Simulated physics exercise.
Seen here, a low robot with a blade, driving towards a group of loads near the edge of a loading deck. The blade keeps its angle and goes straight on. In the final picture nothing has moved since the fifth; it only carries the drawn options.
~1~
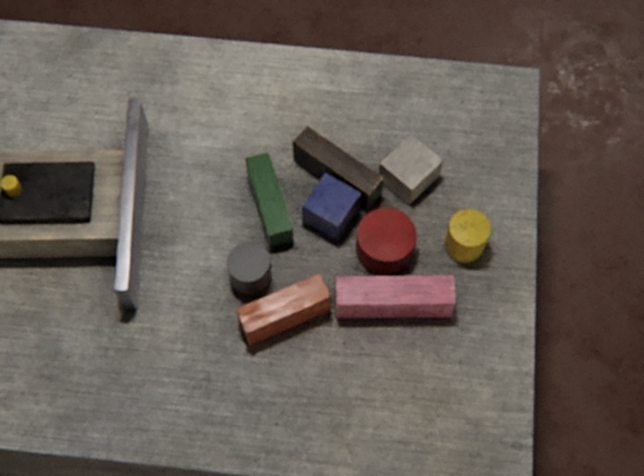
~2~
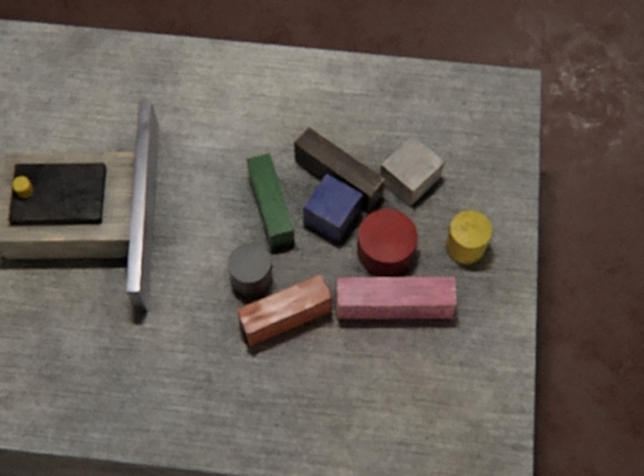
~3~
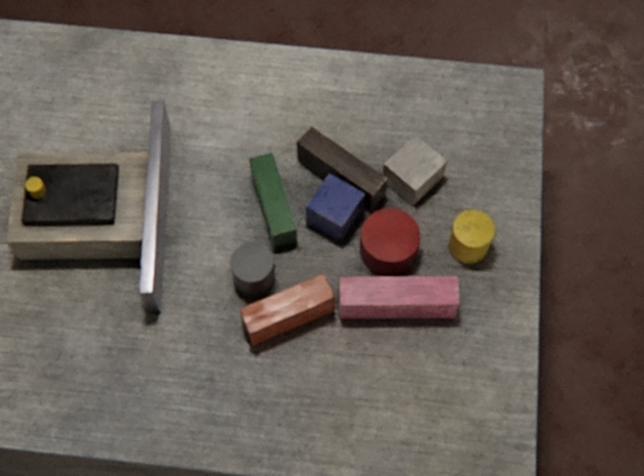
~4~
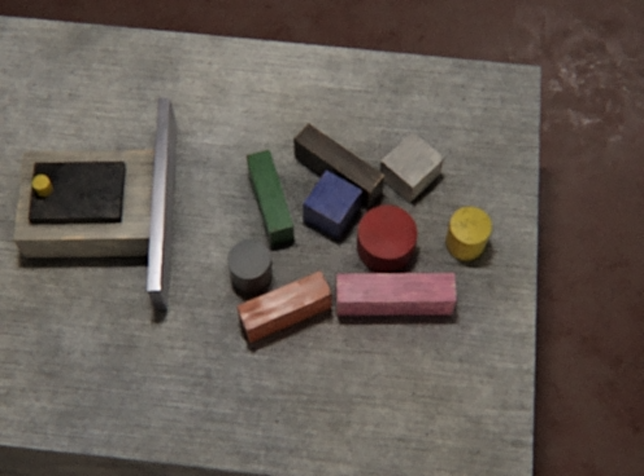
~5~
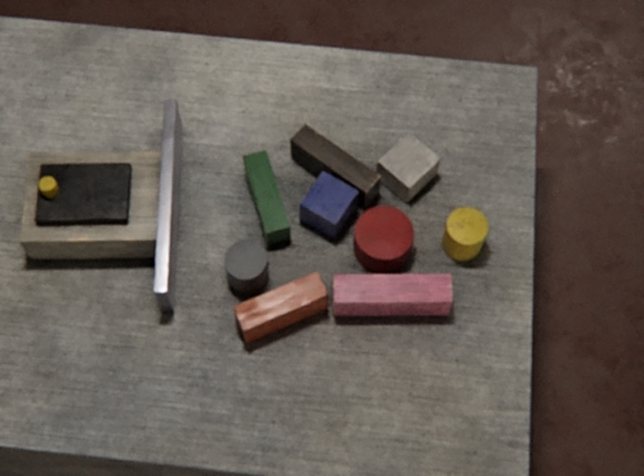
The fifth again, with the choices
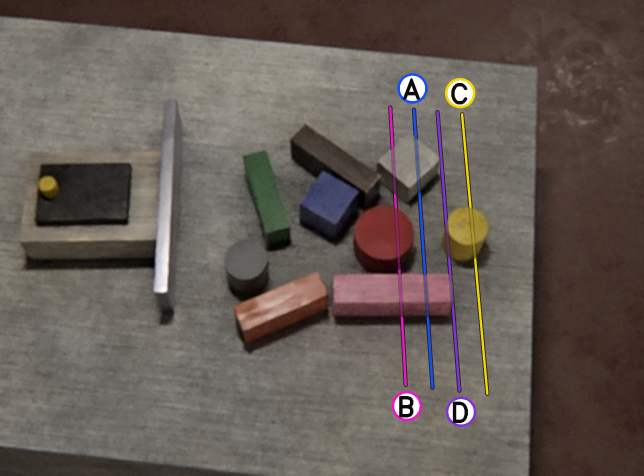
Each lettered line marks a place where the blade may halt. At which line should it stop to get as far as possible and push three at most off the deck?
No farther than C.
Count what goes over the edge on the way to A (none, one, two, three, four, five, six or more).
The count is none.
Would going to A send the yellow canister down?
No.
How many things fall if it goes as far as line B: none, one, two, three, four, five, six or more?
In all, none.
On the marked copy, A at (423, 240); B at (398, 237); C at (474, 245); D at (448, 242).
With C. Early on, robot (202, 203); orange bar (296, 324); grey canister (305, 267).
Further on, robot (314, 214); yellow canister (503, 224); pink bar (482, 303).
At the end, robot (401, 223); yellow canister over the edge; pink bar over the edge; three fallen.
As for the rest, A is within the limit but short; B is within the limit but short; D is within the limit but short.
